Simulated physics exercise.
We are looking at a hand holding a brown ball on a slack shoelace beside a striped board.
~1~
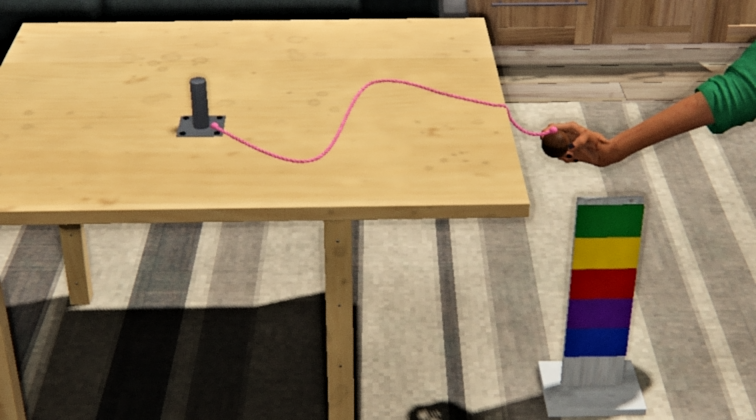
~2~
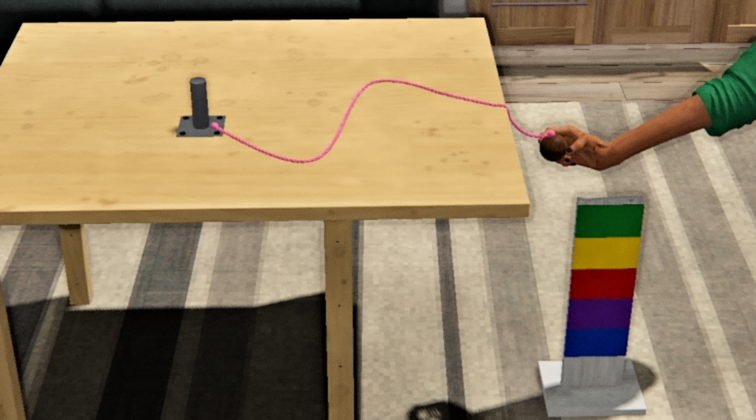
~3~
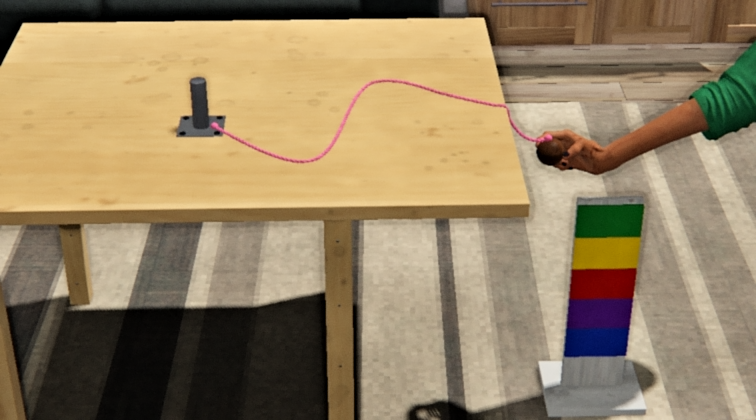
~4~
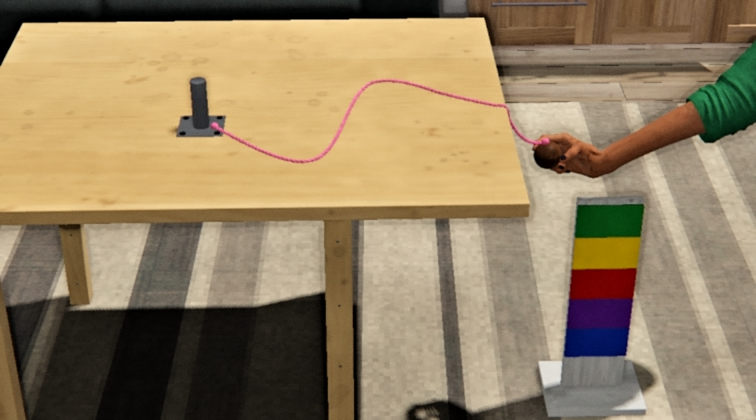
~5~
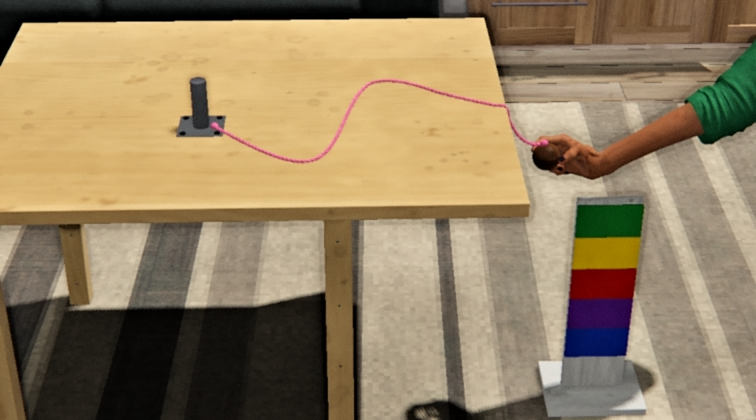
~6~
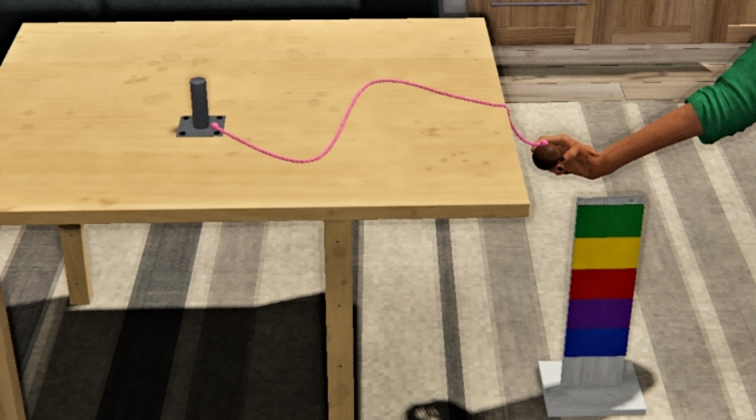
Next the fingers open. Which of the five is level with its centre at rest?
The purple one.
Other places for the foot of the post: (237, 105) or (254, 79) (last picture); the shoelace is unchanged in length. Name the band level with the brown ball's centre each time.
One after the other, blue; blue.
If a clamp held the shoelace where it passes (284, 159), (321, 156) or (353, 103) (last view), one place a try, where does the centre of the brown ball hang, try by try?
The places are (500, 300), (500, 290) and (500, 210).
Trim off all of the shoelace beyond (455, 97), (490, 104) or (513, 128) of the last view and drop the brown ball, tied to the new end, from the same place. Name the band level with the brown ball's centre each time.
One after the other, green; yellow; red.
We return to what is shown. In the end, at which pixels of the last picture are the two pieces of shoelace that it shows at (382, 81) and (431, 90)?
At (510, 153), then (506, 202).
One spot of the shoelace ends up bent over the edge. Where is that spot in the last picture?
It lies at about (365, 88).
Early on, ball near (515, 298); level with red.
Midway, ball near (489, 338); level with purple.
Finally, ball near (498, 335); level with purple. The shoelace holds its middle at purple.
